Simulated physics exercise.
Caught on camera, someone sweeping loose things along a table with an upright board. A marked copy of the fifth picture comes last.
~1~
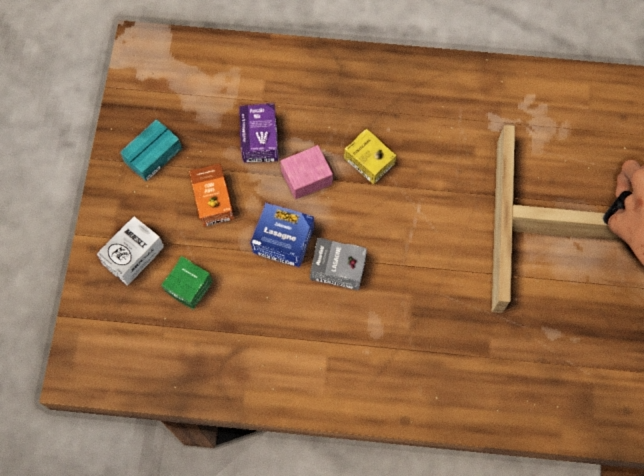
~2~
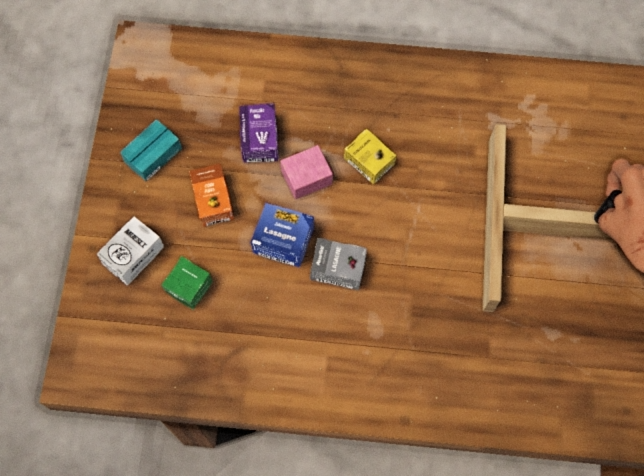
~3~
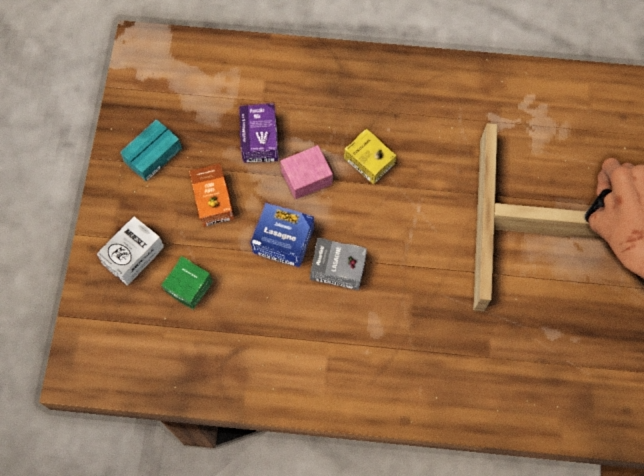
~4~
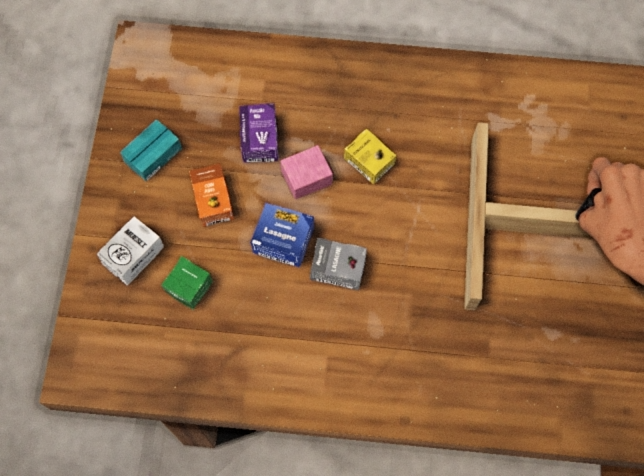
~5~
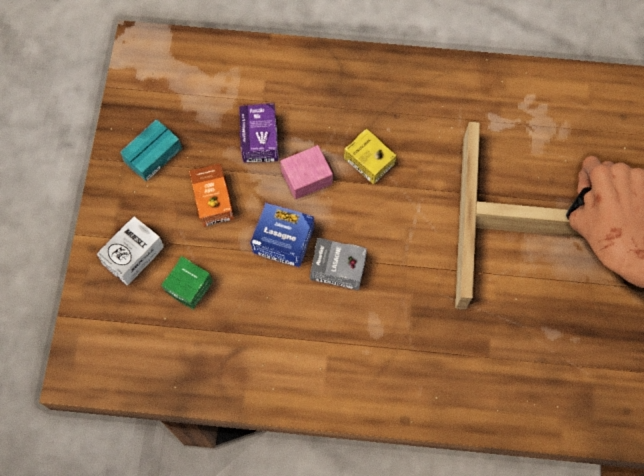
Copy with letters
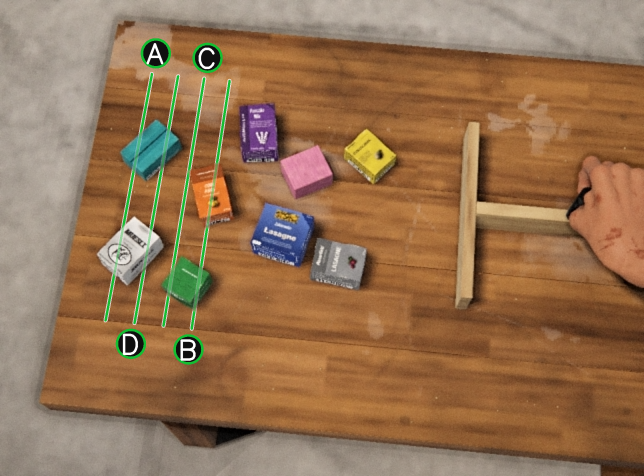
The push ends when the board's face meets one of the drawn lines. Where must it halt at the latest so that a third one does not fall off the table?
As far as mark D.
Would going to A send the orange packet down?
Yes.
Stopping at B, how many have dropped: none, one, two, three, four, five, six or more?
In all, none.
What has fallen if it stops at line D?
The turquoise box.
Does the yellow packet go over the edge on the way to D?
By then, no.
On the copy, A at (130, 191); B at (212, 198); C at (185, 196); D at (157, 193).
On D. First, board (358, 196); yellow packet (331, 147); grey packet (320, 264).
Then, board (246, 186); orange packet (177, 179); green box (159, 285).
Finally, board (156, 177); turquoise box over the edge; white packet (71, 238); one fallen.
By contrast, A drops four; B is within the limit but short; C is within the limit but short.
